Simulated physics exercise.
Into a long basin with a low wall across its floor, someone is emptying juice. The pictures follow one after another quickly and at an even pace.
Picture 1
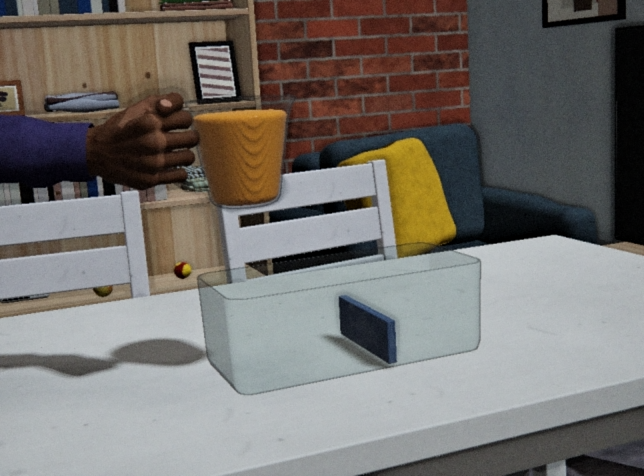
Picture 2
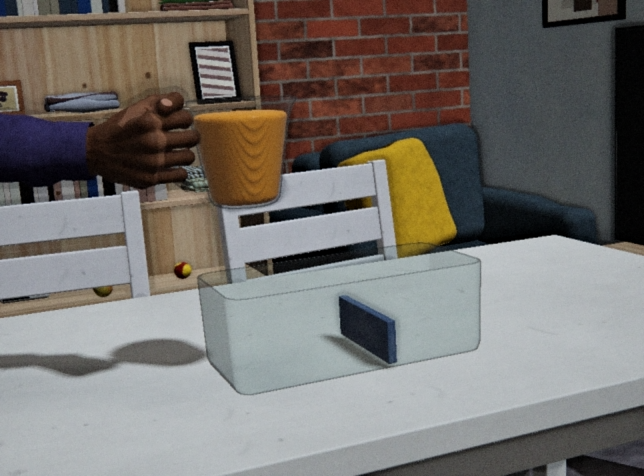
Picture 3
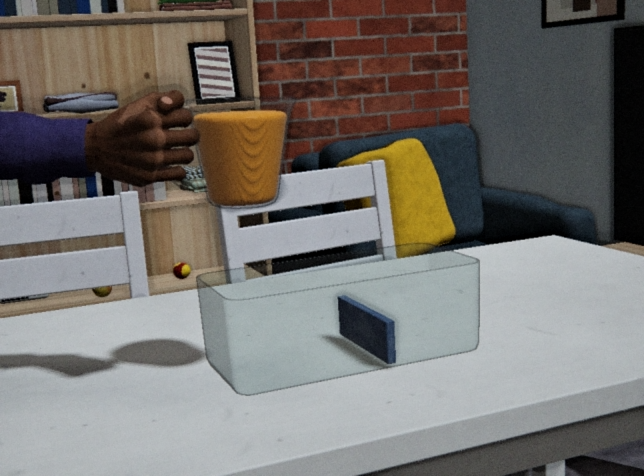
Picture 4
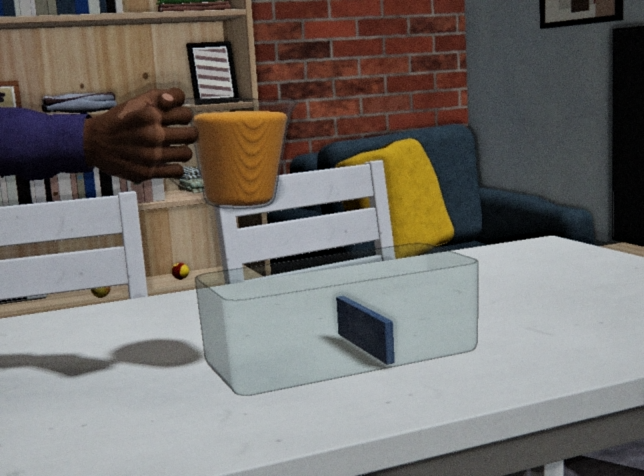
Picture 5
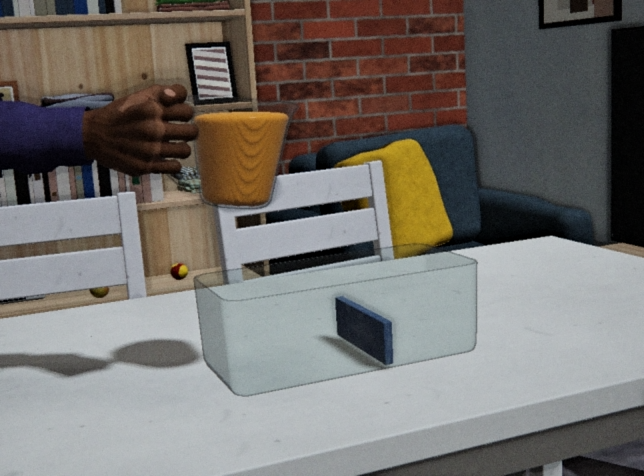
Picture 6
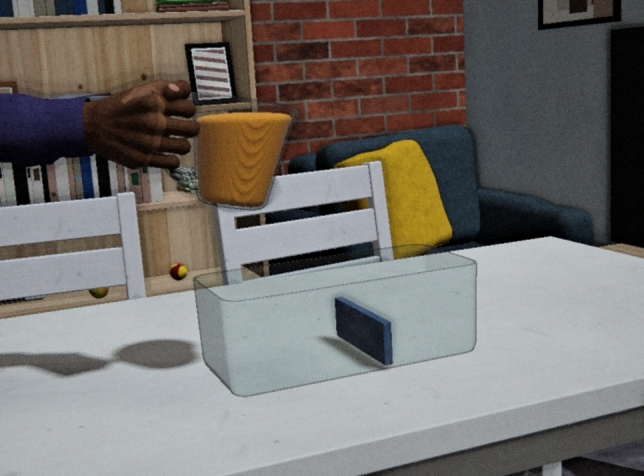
At a white table, a hand beside an orange cup as it tilts slightly rightward above a clear basin with a low wall.
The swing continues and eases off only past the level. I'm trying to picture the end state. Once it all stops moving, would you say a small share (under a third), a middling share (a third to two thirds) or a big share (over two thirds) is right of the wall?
A middling share, a third to two thirds.
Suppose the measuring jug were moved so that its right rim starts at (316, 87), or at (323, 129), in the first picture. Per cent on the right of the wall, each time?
You'd get 80 percent from the first and 75 percent from the second.
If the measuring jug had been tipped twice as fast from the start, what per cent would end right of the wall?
Share on the right: Some 25 percent.
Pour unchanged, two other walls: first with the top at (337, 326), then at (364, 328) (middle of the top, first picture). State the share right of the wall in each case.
Try 1: About 90 percent; try 2: About 55 percent.
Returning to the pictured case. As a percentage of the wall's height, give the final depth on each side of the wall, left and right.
I get 20 % for the left and 40 % for the right.
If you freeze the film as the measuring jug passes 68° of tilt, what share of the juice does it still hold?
Roughly 70 percent remains at that point.
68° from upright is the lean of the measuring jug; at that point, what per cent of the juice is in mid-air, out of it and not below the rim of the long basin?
Some 20 per cent, I'd say.
A moment on, the measuring jug is tipped part way and 72 per cent is still to pour, 1 is left of the wall and 6 right of it.
Next, the measuring jug is tipped right over and 15 per cent is still to pour, 21 is left of the wall and 45 right of it.
Then the measuring jug is tipped right over and 0 per cent is still to pour, 51 is left of the wall and 48 right of it.
Later the measuring jug is tipped right over and 0 per cent is still to pour, 51 is left of the wall and 48 right of it.
In the end 51 per cent lies left of the wall, 48 right of it and 1 outside.
